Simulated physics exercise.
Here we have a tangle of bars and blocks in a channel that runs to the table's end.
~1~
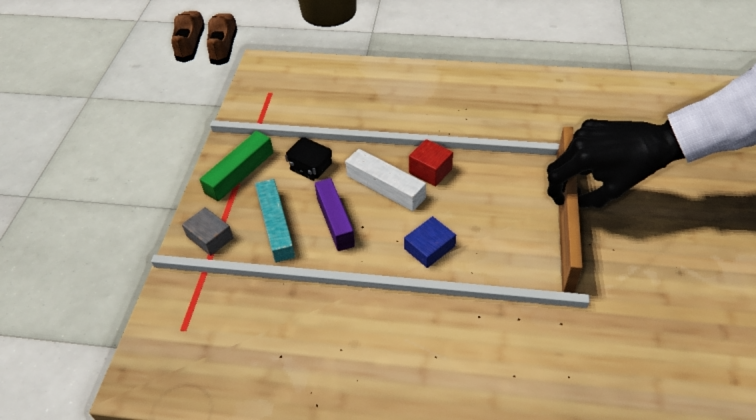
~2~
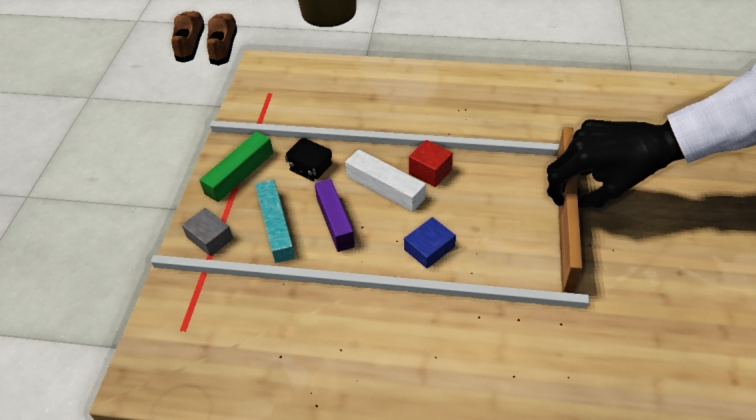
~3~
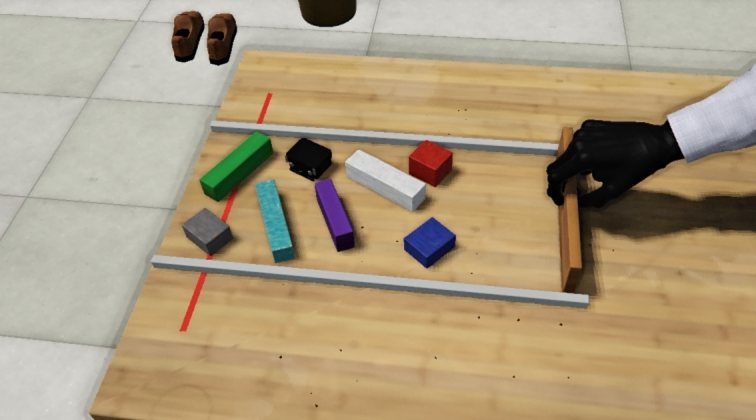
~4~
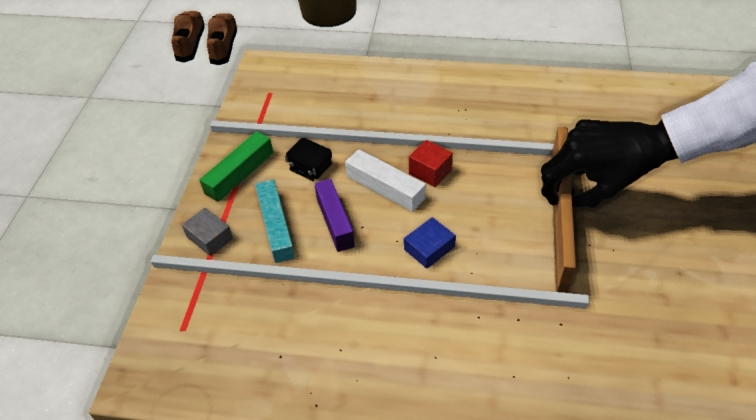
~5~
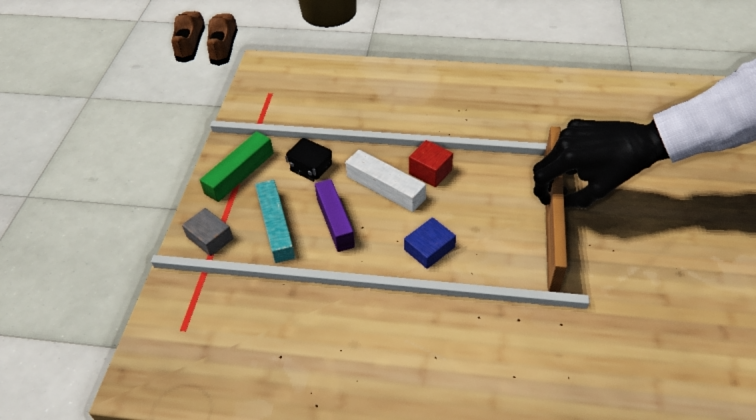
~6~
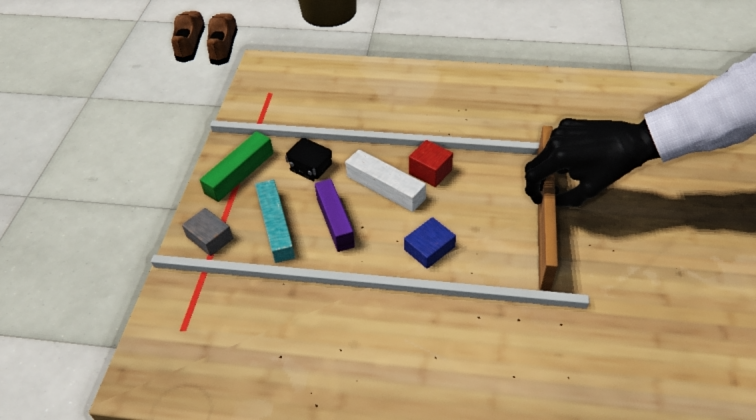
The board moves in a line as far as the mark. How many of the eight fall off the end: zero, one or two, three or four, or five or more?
Outcome: The number that fall off is three or four.
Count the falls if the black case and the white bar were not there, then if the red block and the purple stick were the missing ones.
The counts: 1 and 2.
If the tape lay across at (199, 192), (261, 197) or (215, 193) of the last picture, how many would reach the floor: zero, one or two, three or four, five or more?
One after another: 5 or more; three to four; 5 or more.
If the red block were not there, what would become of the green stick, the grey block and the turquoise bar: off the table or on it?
The green stick goes over; the grey block tumbles off; the turquoise bar drops off.
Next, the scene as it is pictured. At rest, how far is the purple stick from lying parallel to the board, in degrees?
Some 5 degrees.
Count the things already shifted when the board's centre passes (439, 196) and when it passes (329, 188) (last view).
2 and 7.
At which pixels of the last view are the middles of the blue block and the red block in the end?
First (199, 233), then (225, 148).
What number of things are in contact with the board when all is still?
3 of them.
A little later, none off yet; grey block at rest near (208, 232); green stick at rest near (238, 166); turquoise bar at rest near (275, 220).
Next, none off yet; grey block at rest near (208, 232); green stick moving near (230, 164); turquoise bar at rest near (275, 220).
Later still, none off yet; grey block shifted about its own width near (168, 230); green stick shifted about its own width near (188, 160); turquoise bar shifted about its own width near (209, 215).
When it is over, the number that fall off is three or four; down, black case, turquoise bar, green stick and grey block.
